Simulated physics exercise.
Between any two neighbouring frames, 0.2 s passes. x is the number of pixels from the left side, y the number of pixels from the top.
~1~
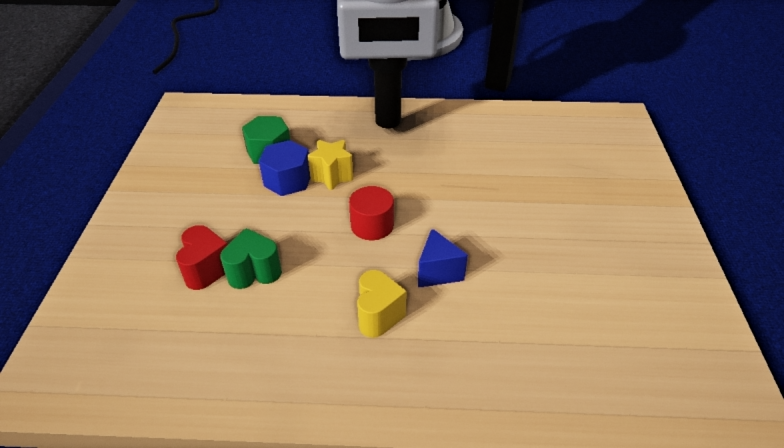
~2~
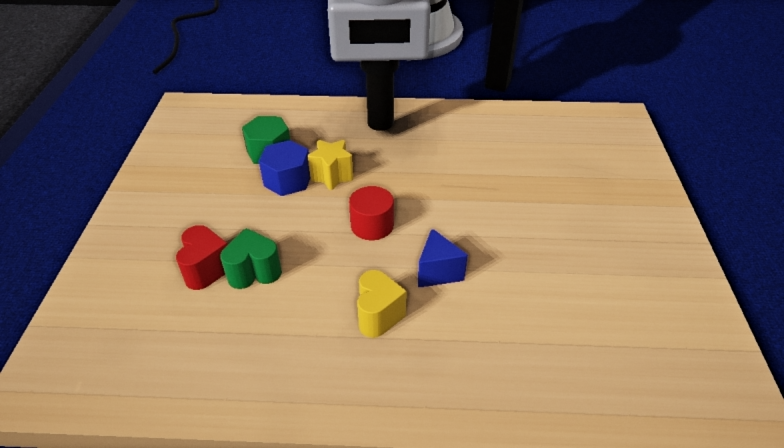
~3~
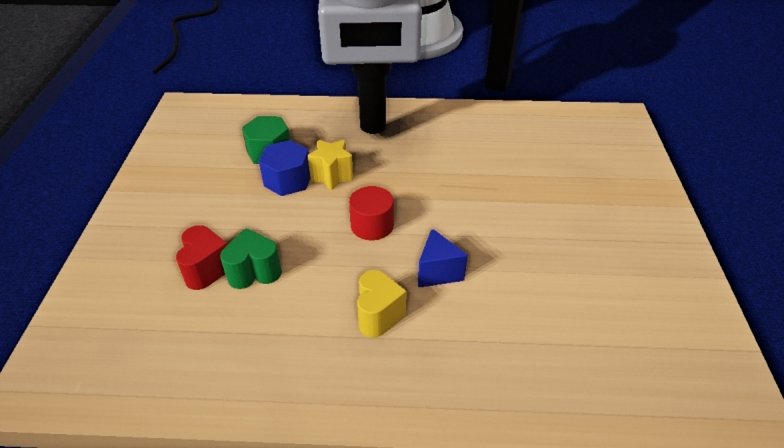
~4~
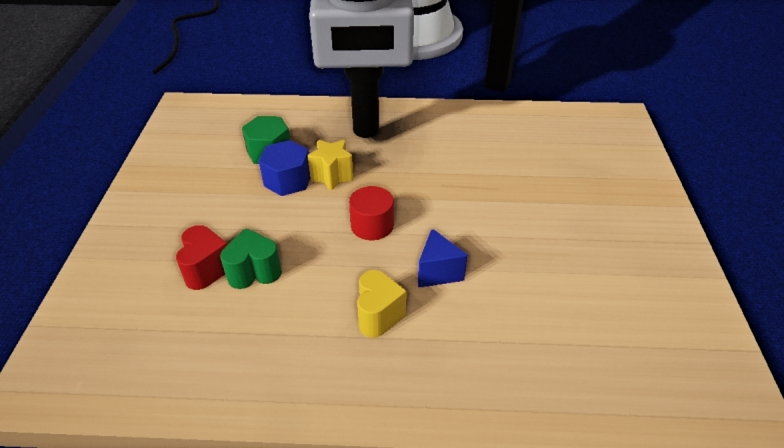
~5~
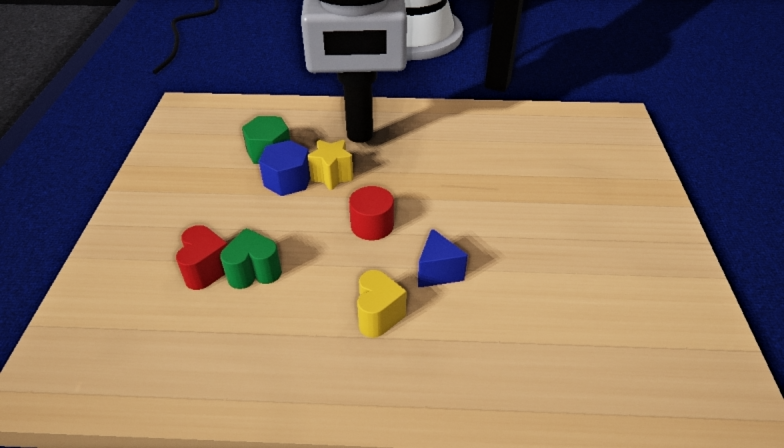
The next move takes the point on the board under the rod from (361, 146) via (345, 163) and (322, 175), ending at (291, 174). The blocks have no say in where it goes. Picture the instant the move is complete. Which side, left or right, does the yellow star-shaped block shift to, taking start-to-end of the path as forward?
That's a shift to the left.
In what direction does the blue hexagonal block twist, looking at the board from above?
Against the clock.
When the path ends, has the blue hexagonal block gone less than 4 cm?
Yes.
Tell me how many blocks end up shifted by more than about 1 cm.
Two move.
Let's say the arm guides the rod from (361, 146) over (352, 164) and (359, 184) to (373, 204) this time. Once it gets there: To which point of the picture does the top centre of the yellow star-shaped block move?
Its top centre is at about (325, 171).
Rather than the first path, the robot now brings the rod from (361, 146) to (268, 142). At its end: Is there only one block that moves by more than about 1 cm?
Answer: Yes.
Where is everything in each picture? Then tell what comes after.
In the first picture, tip of the rod (388, 121), middles of tops, green hexagonal block (265, 127), blue hexagonal block (284, 155), yellow star-shaped block (330, 151).
In the second picture, rod (381, 124), nothing pushed.
In the third picture, rod (373, 127), nothing pushed.
In the fourth picture, rod (366, 131), nothing pushed.
In the fifth picture, rod (360, 135), green hexagonal block (265, 127), blue hexagonal block (284, 155), yellow star-shaped block (330, 151).
The first path, step by step. One third of the way, rod (345, 152); yellow star-shaped block (325, 158).
Two thirds of the way, rod (321, 165); blue hexagonal block (280, 156); yellow star-shaped block (316, 170).
At the end, rod (289, 164); green hexagonal block unmoved; blue hexagonal block (251, 160), turned 25° anticlockwise; yellow star-shaped block (314, 170).
